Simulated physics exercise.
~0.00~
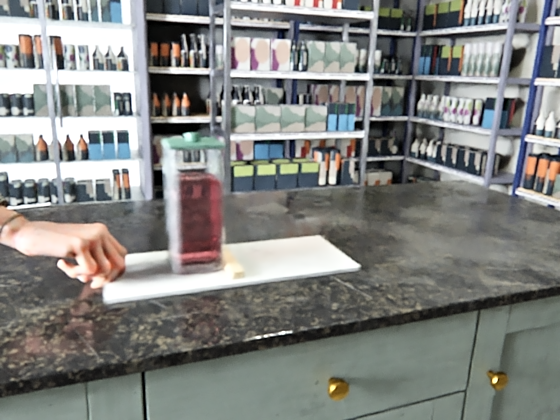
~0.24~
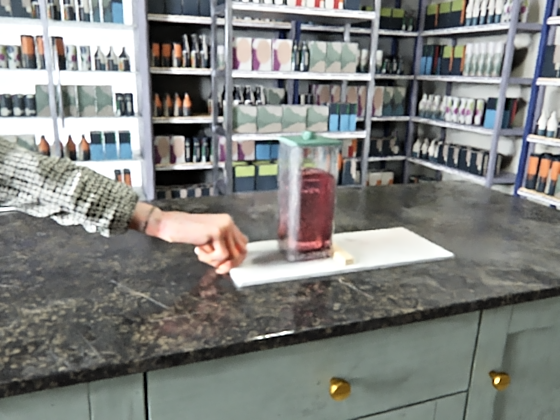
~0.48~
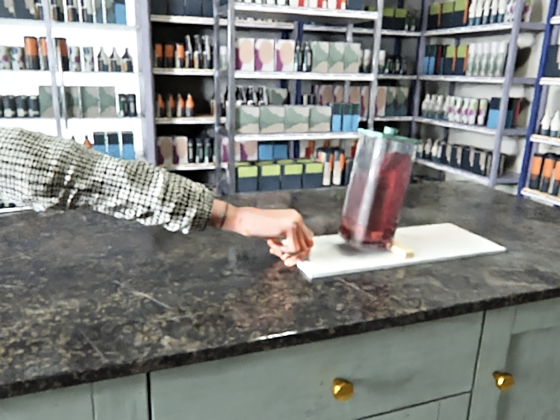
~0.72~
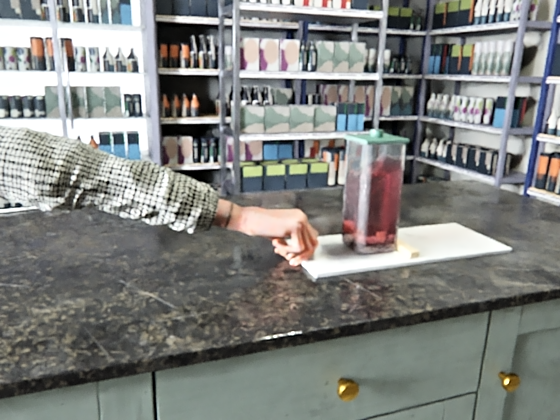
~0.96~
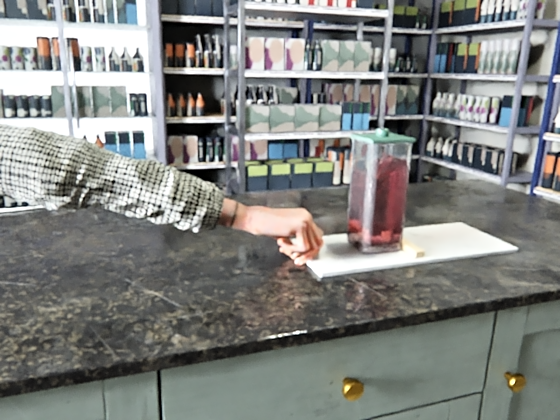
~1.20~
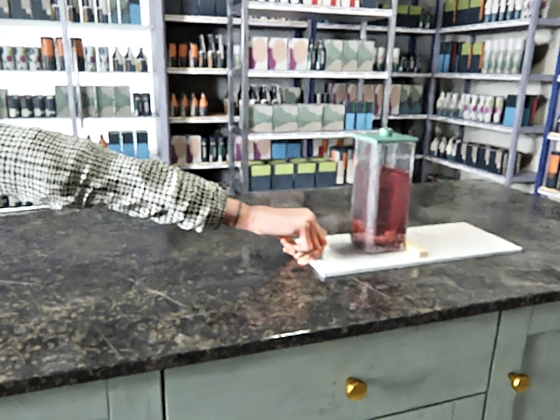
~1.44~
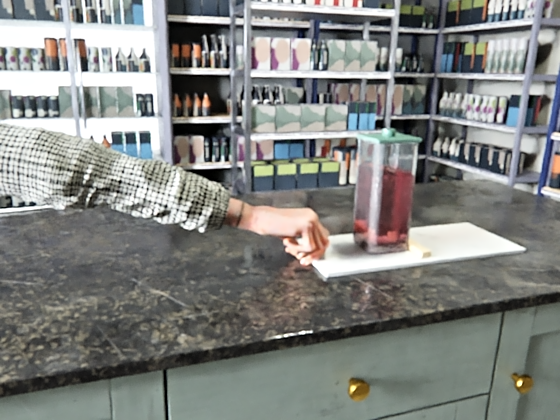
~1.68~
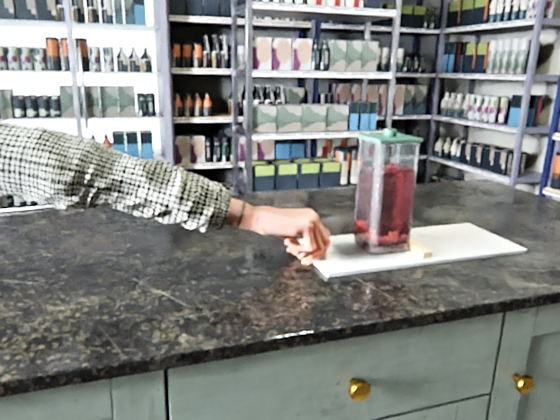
A hand slides a white board rightward across a dark counter, stopping as the lidded red-filled container tips, then settles upright.
